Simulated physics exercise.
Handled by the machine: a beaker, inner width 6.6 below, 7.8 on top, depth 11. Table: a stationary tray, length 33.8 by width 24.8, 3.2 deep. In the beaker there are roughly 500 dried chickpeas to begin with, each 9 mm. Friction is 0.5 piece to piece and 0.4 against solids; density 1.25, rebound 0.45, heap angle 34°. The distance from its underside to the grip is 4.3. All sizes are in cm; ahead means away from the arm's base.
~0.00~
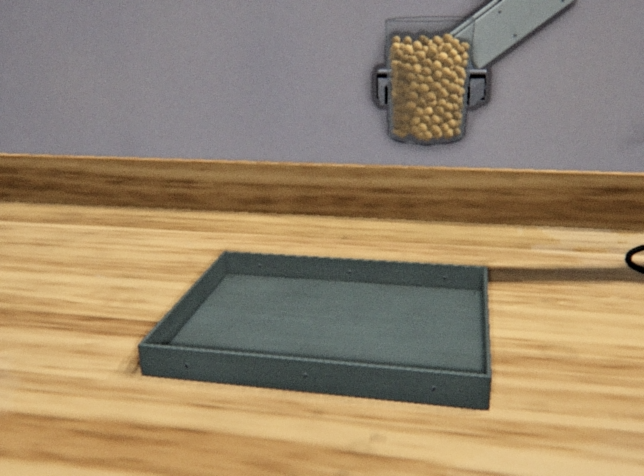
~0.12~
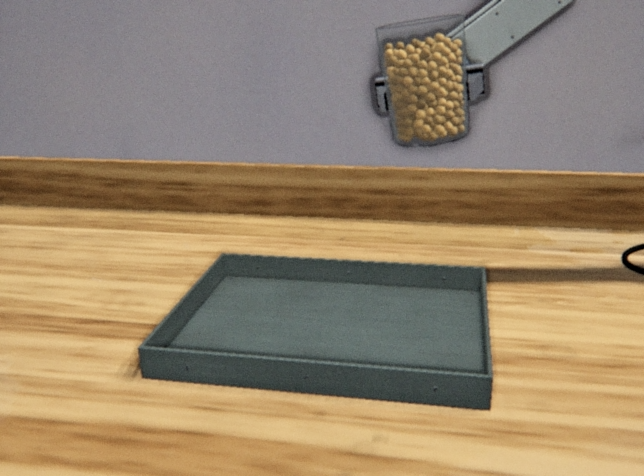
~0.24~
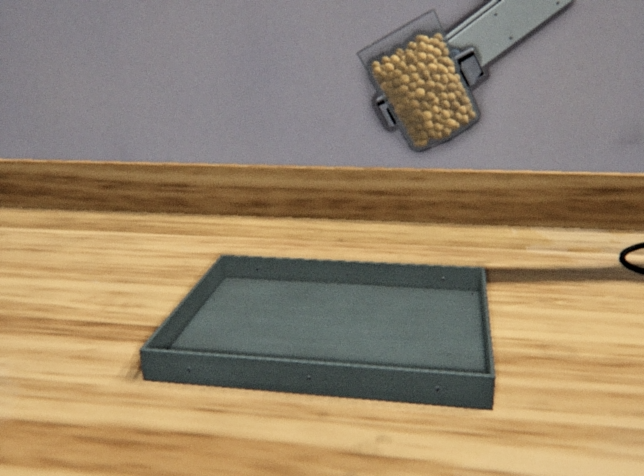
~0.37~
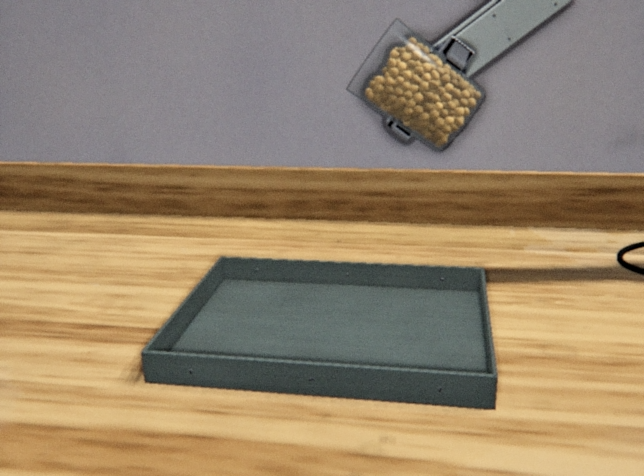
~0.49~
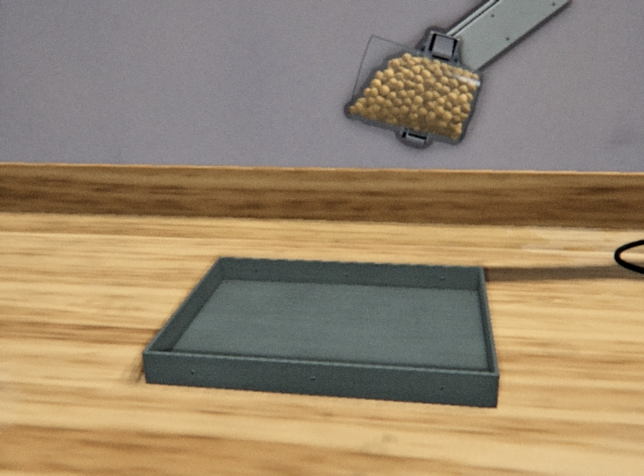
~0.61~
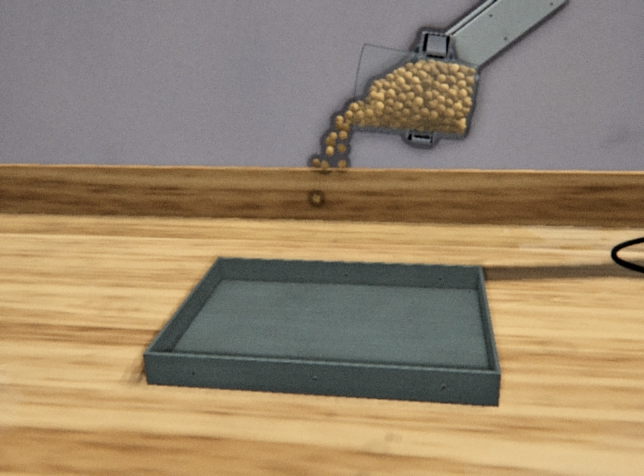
A clear beaker full of dried chickpeas, held by a gray machine arm above an empty dark tray, tilted steadily to the left until some chickpeas slid over its lip and dropped in a thin stream.
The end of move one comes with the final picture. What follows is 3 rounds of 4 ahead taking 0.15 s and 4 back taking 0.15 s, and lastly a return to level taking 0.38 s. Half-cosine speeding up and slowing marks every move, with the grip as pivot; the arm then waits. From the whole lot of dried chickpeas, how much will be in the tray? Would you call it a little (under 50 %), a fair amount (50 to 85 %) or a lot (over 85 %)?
I would call it a fair amount, 50 to 85 %.
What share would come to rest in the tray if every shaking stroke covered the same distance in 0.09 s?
I'd expect close to 80 per cent then.
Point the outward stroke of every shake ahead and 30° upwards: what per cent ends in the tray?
Roughly 70 per cent.
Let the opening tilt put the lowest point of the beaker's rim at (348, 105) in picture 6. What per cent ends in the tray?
Around 25 in a hundred.
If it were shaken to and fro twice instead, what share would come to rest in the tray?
That change gives some 55 percent.
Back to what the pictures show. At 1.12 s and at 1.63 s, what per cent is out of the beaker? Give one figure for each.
About 35, 65.
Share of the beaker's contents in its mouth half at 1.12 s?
Estimate: Around 60 %.
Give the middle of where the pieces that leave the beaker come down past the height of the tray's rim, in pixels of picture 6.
They come down centred close to (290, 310).
By 1.12 s, tilted 82° forward, highest piece 28 above the table; 324 in the beaker, 146 in the tray, 28 in flight or on a rim.
By 1.63 s, tilted 62° forward, highest piece 28 above the table; 301 in the tray, 182 in the beaker, 1 on the table or floor, 14 in flight or on a rim.
By 2.09 s, level, highest piece 28 above the table; 314 in the tray, 182 in the beaker, 2 on the table or floor.
By 3.14 s, level, highest piece 28 above the table; 314 in the tray, 182 in the beaker, 2 on the table or floor.
Final count, 314 in the tray, 182 in the beaker, 2 on the table or floor. That is 63 % in the tray.
